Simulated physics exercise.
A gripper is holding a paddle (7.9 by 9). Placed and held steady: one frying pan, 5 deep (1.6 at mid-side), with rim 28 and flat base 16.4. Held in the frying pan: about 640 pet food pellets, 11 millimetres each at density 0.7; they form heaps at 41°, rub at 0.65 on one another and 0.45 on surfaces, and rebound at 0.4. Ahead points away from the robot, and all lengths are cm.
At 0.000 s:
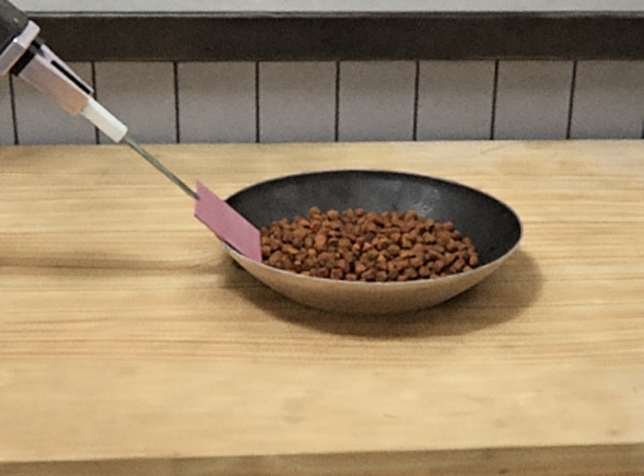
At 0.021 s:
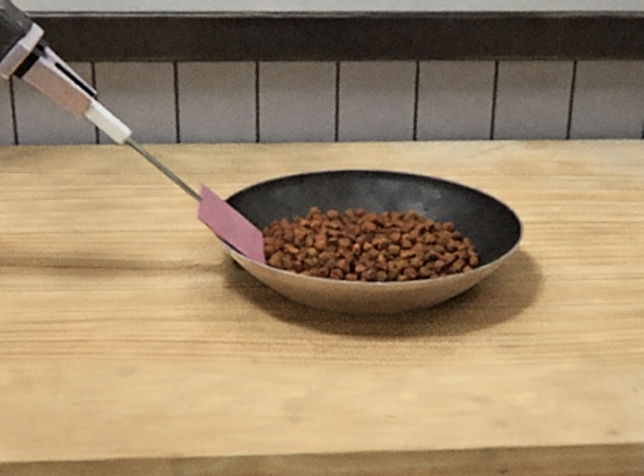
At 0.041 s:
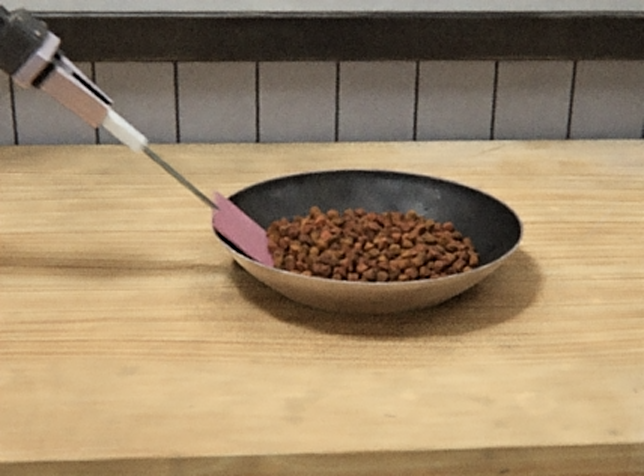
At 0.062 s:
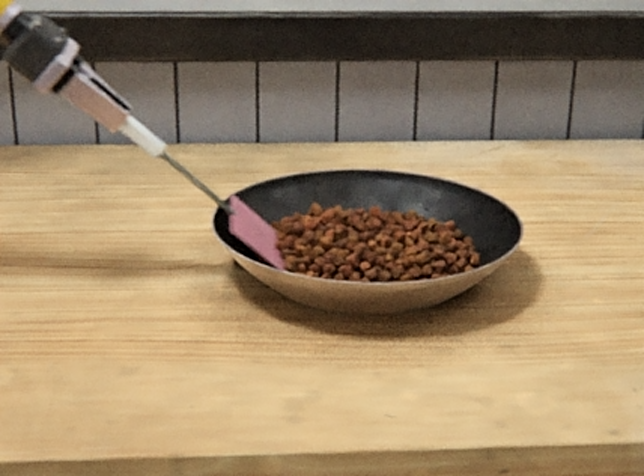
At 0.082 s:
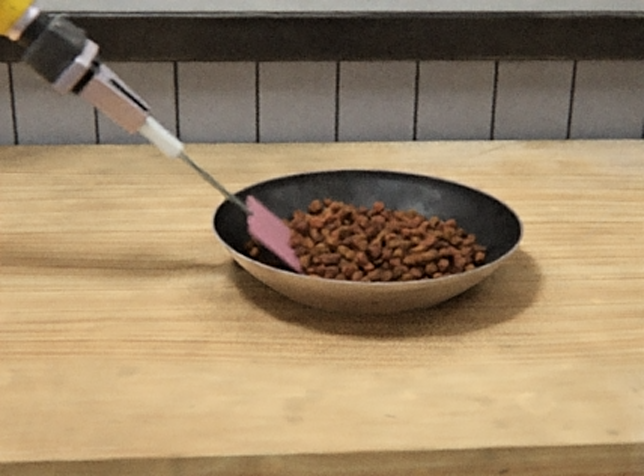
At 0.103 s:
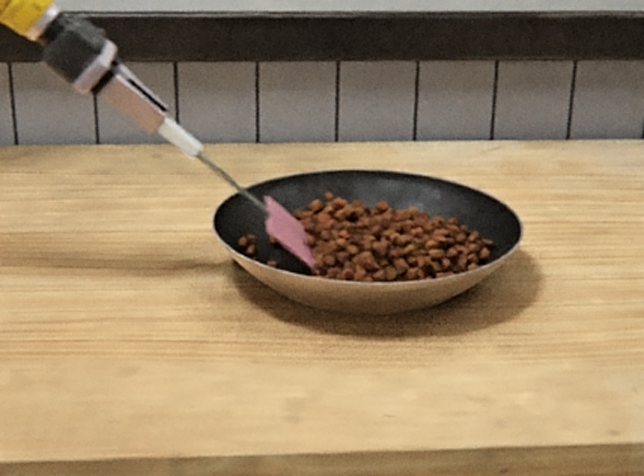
A pink paddle held by a gripper pushes brown pellets rightward in a steady frying pan.
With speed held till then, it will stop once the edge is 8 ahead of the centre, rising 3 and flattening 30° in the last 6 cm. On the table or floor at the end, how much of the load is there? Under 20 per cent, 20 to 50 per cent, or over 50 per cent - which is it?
It is under 20 per cent.
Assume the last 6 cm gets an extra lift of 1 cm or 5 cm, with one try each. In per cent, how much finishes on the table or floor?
It comes to around 5 per cent on the first try and around 15 per cent on the second.
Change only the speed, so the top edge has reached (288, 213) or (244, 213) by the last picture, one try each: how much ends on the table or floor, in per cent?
15 % and 5 %.
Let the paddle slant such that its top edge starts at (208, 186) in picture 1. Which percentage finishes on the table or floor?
Spill: Approx. 10 per cent.
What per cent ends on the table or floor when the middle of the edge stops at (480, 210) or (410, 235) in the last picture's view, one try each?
Try 1: Approx. 30 %; try 2: Approx. 0 %.
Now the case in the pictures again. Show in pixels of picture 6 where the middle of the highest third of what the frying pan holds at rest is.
It is centred near (470, 227).
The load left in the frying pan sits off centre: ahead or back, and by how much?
5.0 cm ahead.
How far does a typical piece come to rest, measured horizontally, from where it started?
Level distance of roughly 5 cm.
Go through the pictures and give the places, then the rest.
The first frame shows the paddle top edge at (196, 197), sloping 43°; upper third of the load around (367, 244), from x 265 to 475, top at y 215; 644 in the frying pan.
The second frame shows the paddle top edge at (199, 199), sloping 43°; upper third of the load around (367, 244), from x 265 to 475, top at y 215.
The third frame shows the paddle top edge at (214, 207), sloping 43°; upper third of the load around (362, 243), from x 270 to 475, top at y 215.
The fourth frame shows the paddle top edge at (232, 212), sloping 43°; upper third of the load around (363, 241), from x 260 to 475, top at y 210.
The fifth frame shows the paddle top edge at (250, 213), sloping 43°; upper third of the load around (369, 239), from x 250 to 480, top at y 205.
The sixth frame shows the paddle top edge at (268, 213), sloping 43°; upper third of the load around (379, 239), from x 245 to 485, top at y 195; 644 in the frying pan.
After 0.15 s, sloping 43°, highest piece 5 above the table; 644 in the frying pan.
After 0.20 s, sloping 31°, highest piece 7 above the table; 644 in the frying pan.
After 0.43 s, sloping 13°, highest piece 7 above the table; 565 in the frying pan, 64 on the table or floor, 15 on the blade or in flight.
After 1.48 s, sloping 13°, highest piece 6 above the table; 563 in the frying pan, 81 on the table or floor.
In the end, 563 in the frying pan, 81 on the table or floor. That is 13 % on the table or floor.
